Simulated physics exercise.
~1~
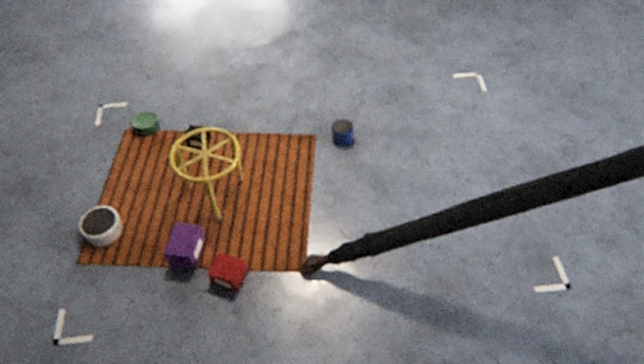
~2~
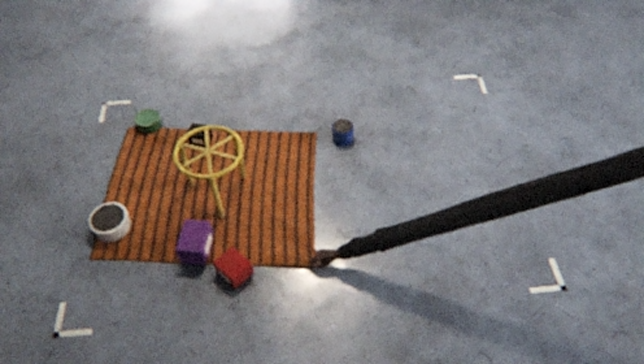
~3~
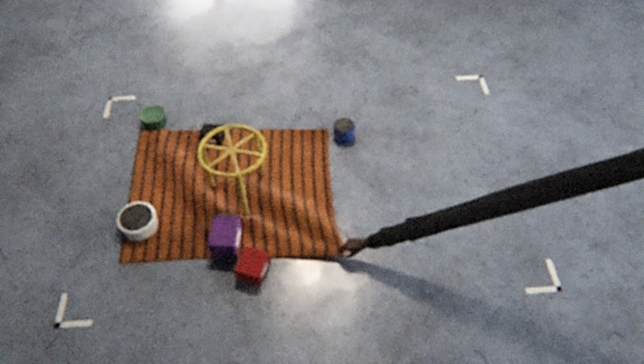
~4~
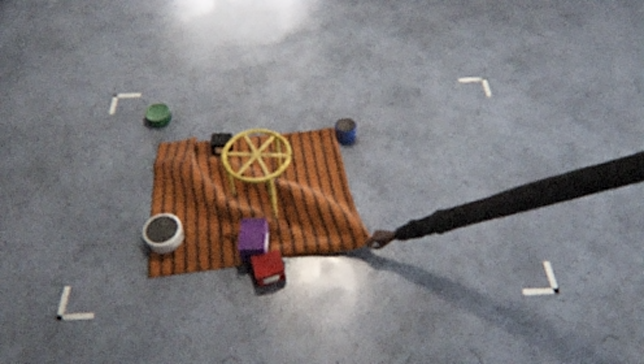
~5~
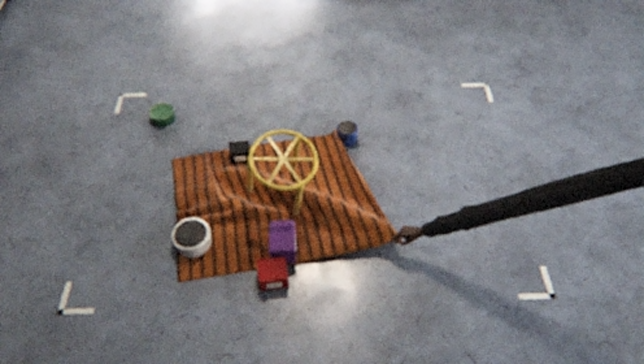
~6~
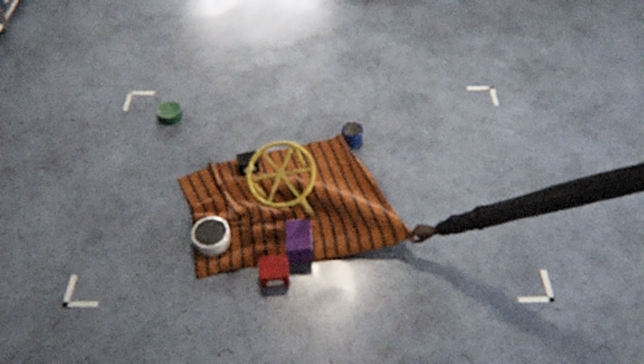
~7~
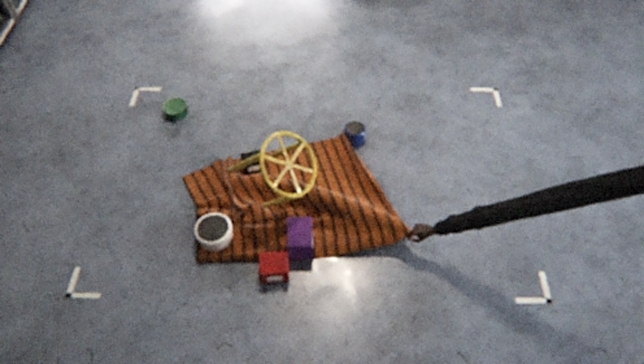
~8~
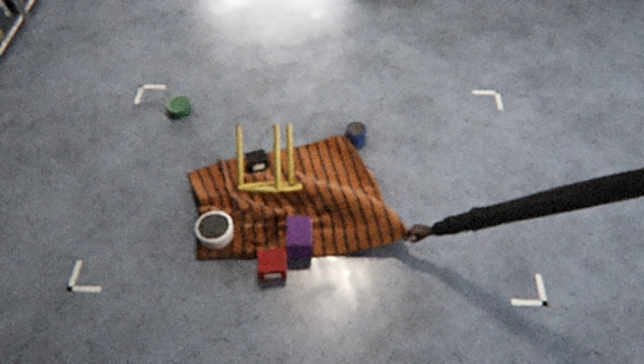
A long black arm dragged an orange striped cloth rightward across a grey floor, carrying the white pot and the purple and red boxes along, while the green bin stayed behind and the yellow stool tipped over, ending on its side on the rumpled cloth.
